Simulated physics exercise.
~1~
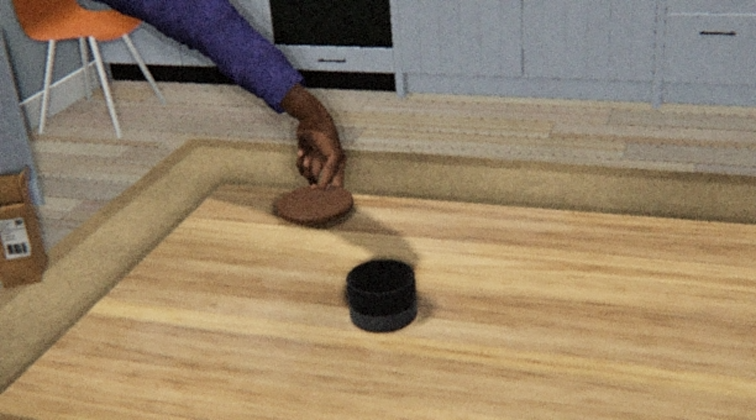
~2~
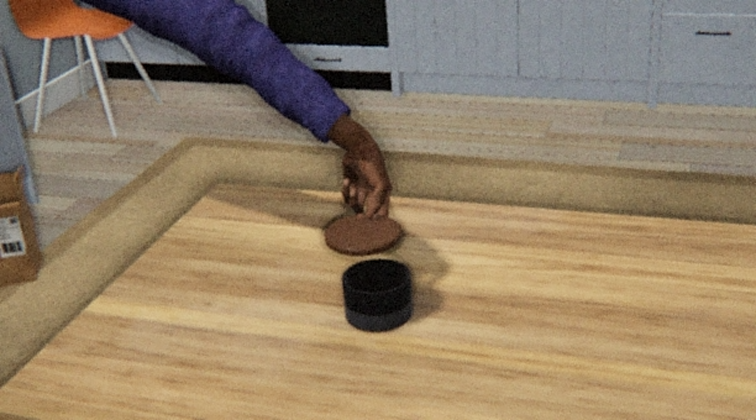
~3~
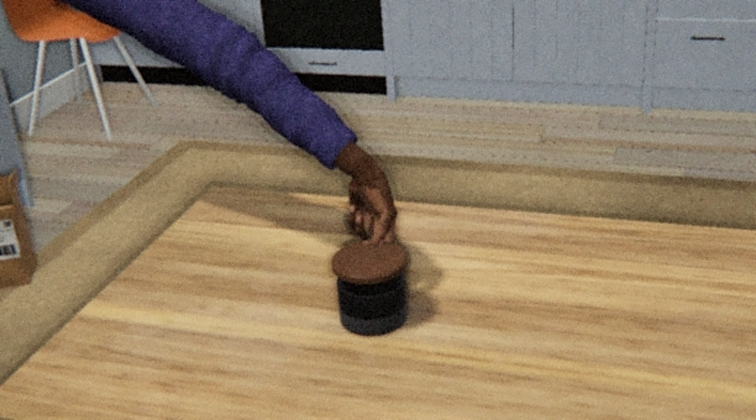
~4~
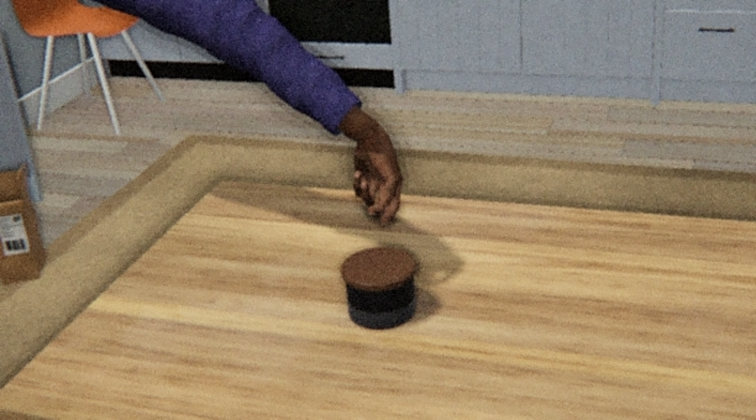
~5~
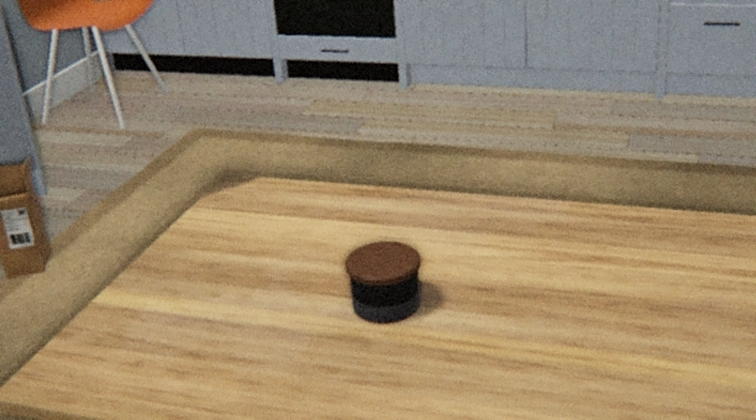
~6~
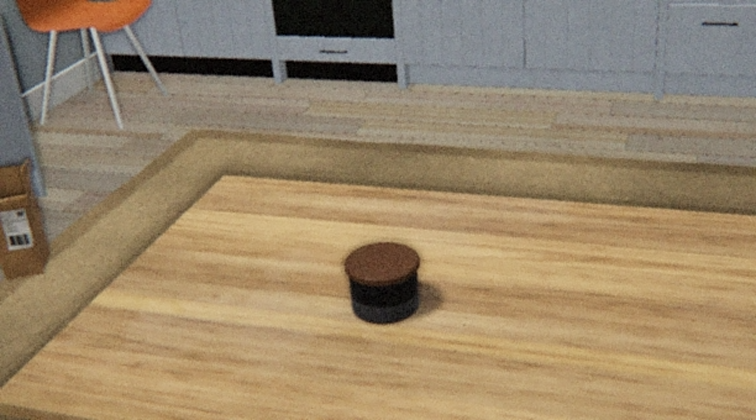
A brown coaster, held by a hand in a purple sleeve, moved right and down over a small black container on a wooden table and was set on its rim. The hand let go and drew away, leaving the coaster resting there, covering the opening.
